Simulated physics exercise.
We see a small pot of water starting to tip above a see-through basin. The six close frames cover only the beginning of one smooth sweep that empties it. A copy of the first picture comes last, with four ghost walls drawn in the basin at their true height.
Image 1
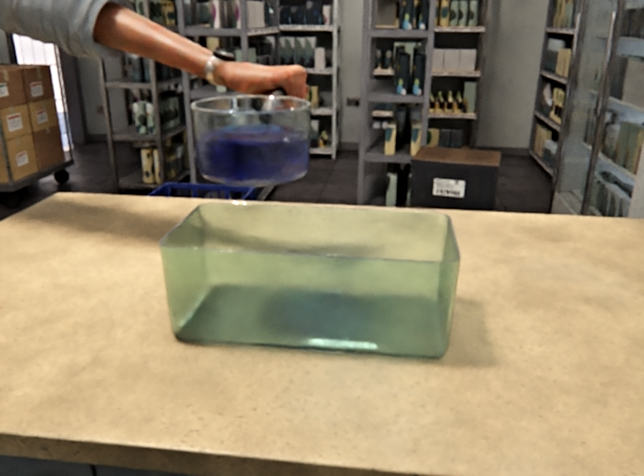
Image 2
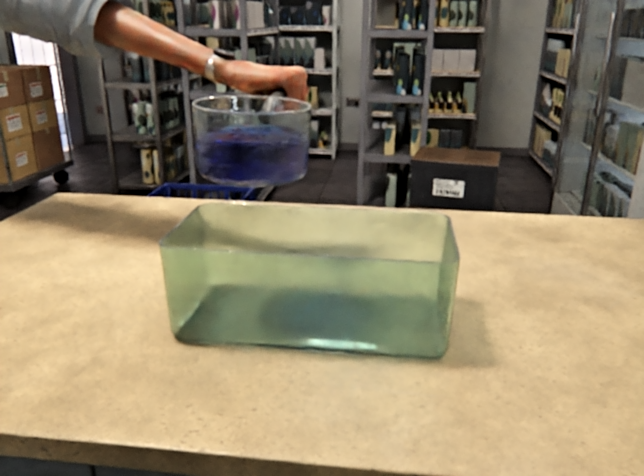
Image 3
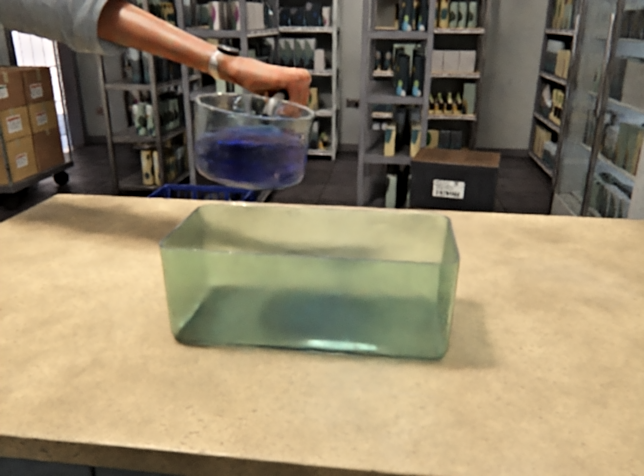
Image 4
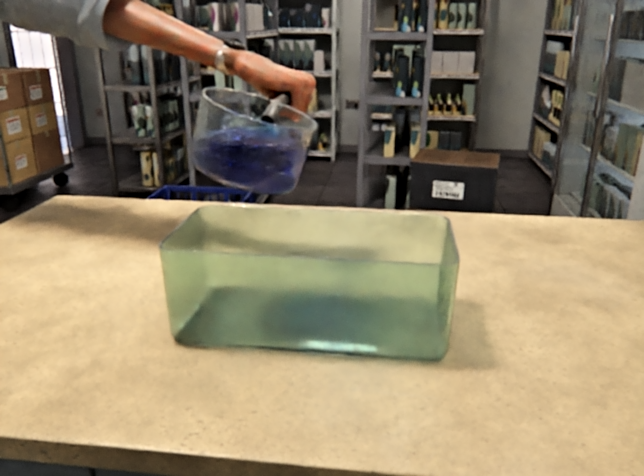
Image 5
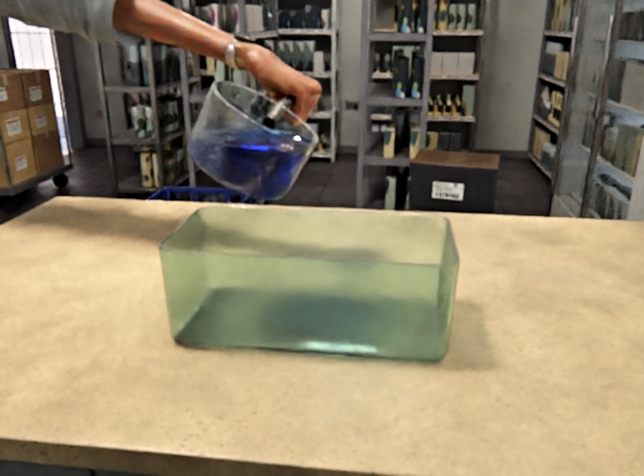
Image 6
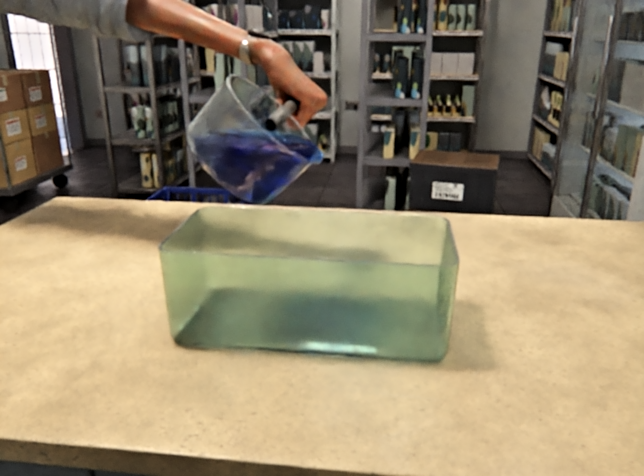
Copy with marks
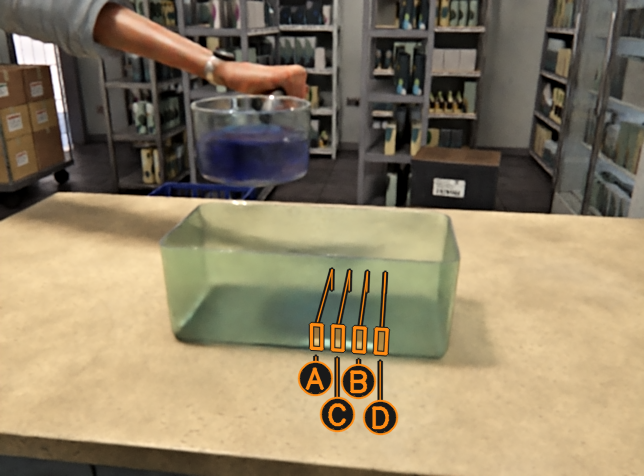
A hand tips a clear pot of blue water rightward above a see-through basin until water reaches over the lip.
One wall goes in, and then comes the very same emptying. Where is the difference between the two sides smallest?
Best: C.
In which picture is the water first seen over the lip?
In picture 6.
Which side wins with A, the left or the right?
The right side.
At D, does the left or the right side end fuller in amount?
More ends on the left.
On the marked copy, A at (315, 356); B at (358, 359); C at (337, 358); D at (380, 361).
With A, about 28 % ends left of the wall and 71 % right of it.
With B, about 76 % ends left of the wall and 22 % right of it.
With C, about 46 % ends left of the wall and 53 % right of it.
With D, about 92 % ends left of the wall and 7 % right of it.
